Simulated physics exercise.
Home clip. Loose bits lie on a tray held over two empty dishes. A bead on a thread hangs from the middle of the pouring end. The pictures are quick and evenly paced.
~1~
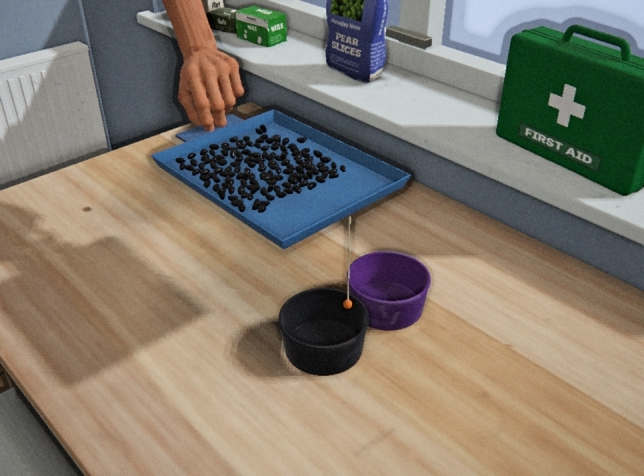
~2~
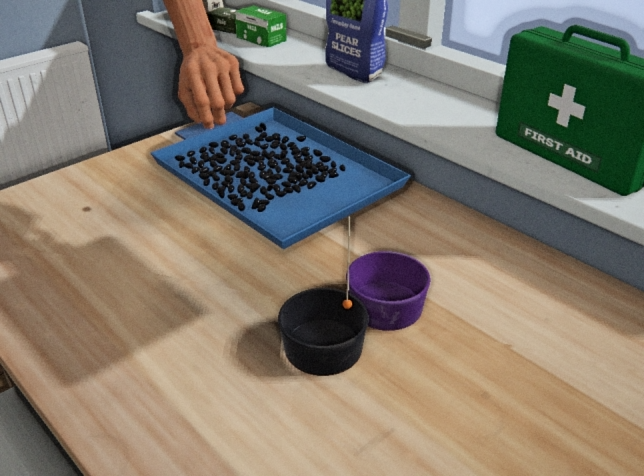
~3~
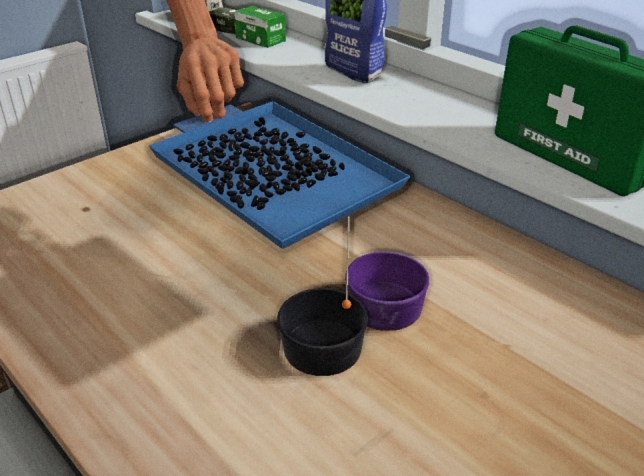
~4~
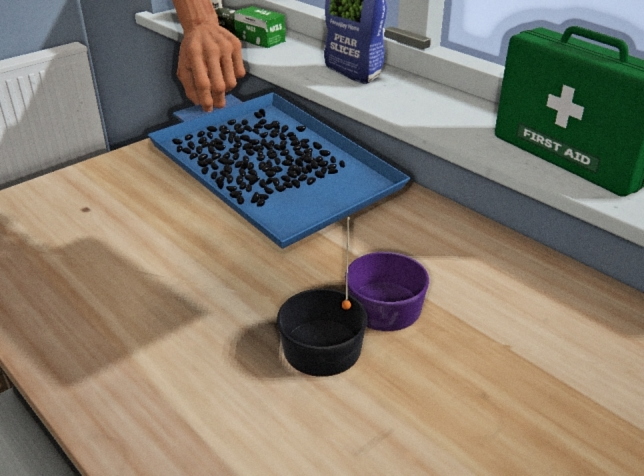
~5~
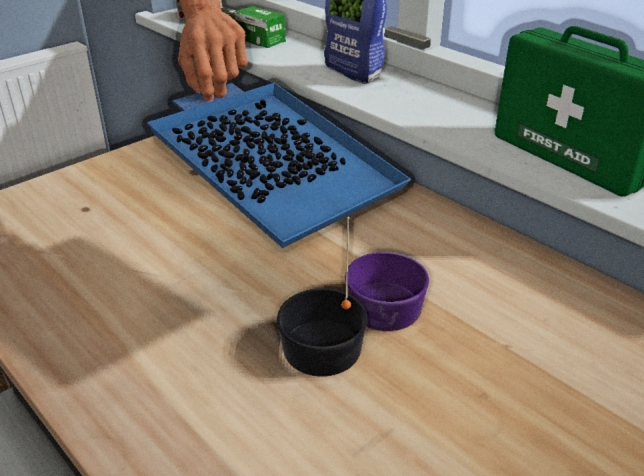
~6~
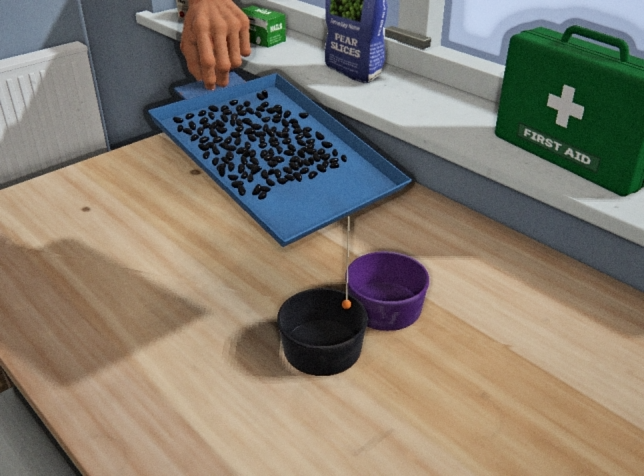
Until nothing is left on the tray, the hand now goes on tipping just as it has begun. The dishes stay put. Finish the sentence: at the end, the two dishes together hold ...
... less than half of the load.
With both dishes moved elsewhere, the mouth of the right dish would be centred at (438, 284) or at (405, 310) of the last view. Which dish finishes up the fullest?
The one at left, then the one at right.
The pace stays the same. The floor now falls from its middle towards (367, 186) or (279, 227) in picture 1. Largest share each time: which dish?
So, the dish at the right the first time round, the dish at the left the second.
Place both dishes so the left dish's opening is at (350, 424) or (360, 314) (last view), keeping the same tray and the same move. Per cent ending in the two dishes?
10 %, then 50 %.
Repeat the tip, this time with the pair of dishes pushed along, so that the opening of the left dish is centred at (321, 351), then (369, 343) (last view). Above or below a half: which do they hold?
Taking the tries in order: A major share, followed by a major share.
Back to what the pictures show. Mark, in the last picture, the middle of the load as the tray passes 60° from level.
Close to (359, 195).
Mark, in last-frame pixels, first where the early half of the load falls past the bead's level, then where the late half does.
It passes near (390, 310) first and then near (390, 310).
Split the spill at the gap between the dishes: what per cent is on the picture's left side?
Estimate: Roughly 10 %.
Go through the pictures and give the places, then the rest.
Corners of the pouring end near (283, 236) and (404, 175), level; middle of the load near (262, 169), black beans; left dish near (354, 351); right dish near (418, 307); bead on its thread near (348, 304), in the first picture.
Corners of the pouring end near (283, 236) and (404, 175), level; middle of the load near (262, 168), in the second picture.
Corners of the pouring end near (283, 236) and (403, 176), tipped barely, lowest at the right corner; middle of the load near (261, 164), in the third picture.
Corners of the pouring end near (283, 237) and (403, 177), tipped a little, lowest at the right corner; middle of the load near (261, 158), in the fourth picture.
Corners of the pouring end near (284, 236) and (404, 178), tipped a little, lowest at the right corner; middle of the load near (261, 152), in the fifth picture.
Corners of the pouring end near (285, 236) and (405, 179), tipped a little, lowest at the right corner; middle of the load near (263, 146); left dish near (353, 352); right dish near (417, 308), in the sixth picture.
Shortly afterwards, tray tipped steeply; the bulk on the tray; only a few outside both; a little in the air.
Next, tray tipped right over; near half on the tray; only a few in the left dish; only a few in the right dish; near a quarter outside both; near a quarter in the air.
Some moments later, tray tipped past a quarter turn; only a few in the left dish; a little in the right dish; the bulk outside both.
In the end, tray tipped past a quarter turn; only a few in the left dish; a little in the right dish; the bulk outside both.
